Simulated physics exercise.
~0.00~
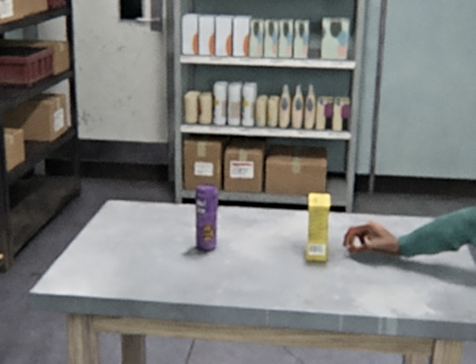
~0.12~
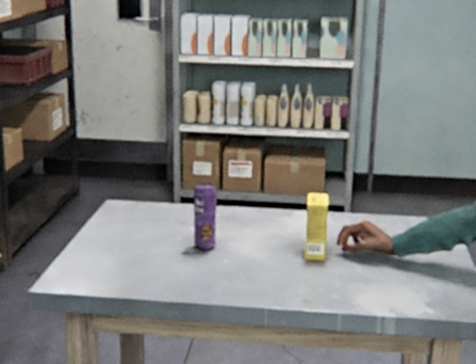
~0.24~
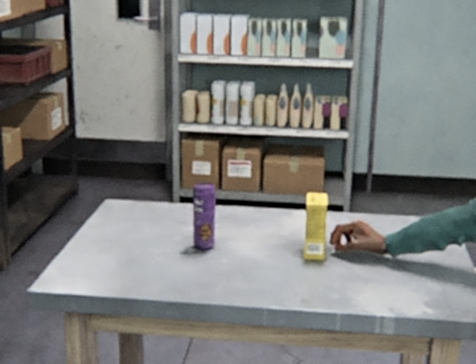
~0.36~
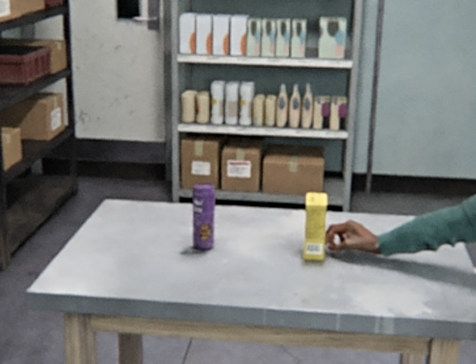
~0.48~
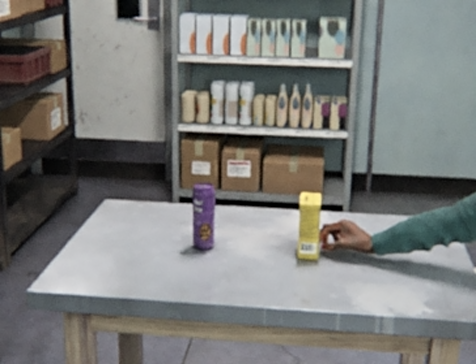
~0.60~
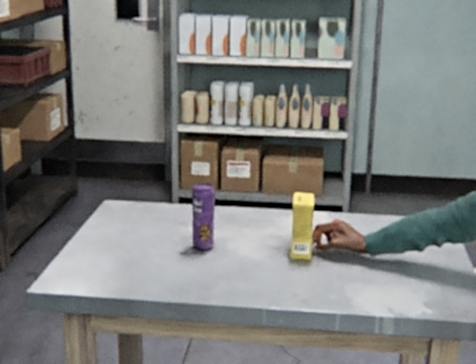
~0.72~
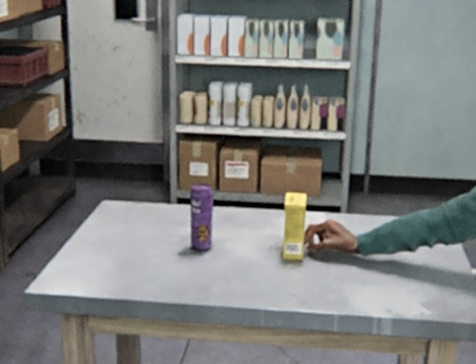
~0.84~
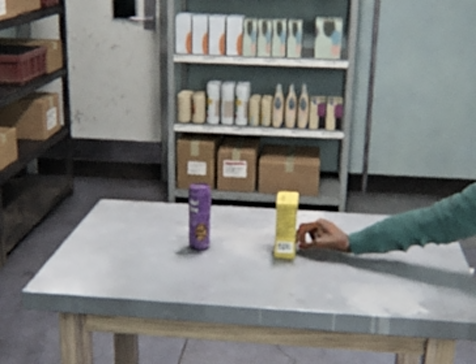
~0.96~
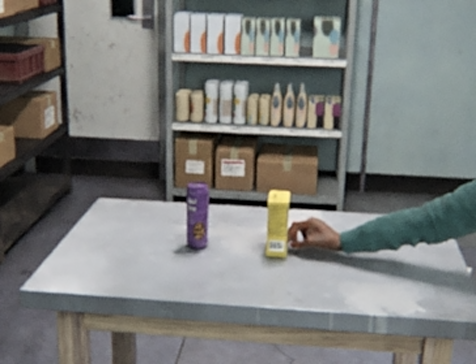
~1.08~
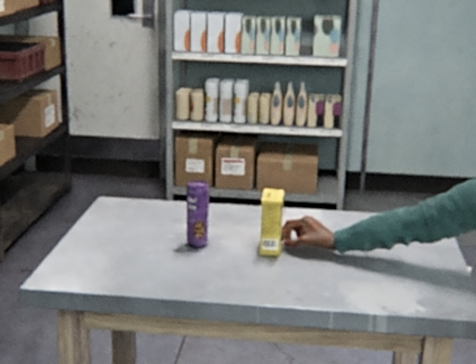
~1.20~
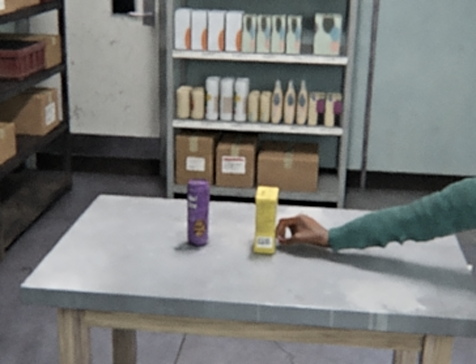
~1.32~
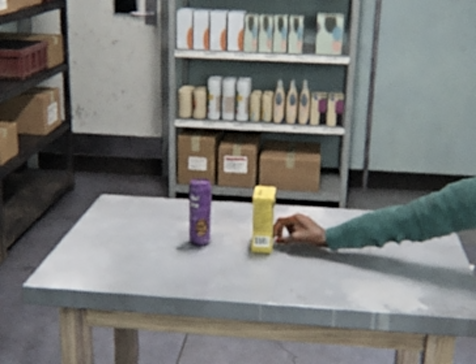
The clip opens on a grey-topped table in a storeroom, with a purple can standing near the middle and a yellow carton upright to its right. Shelves of bottles and boxes stand behind, and a hand in a green sleeve waits at the right. The hand reaches left until its fingers meet the lower part of the carton. It then pushes the carton slowly and steadily left across the tabletop, closing much of the gap to the can. At the end the carton still stands upright beside the unmoved can, with the hand close against it.
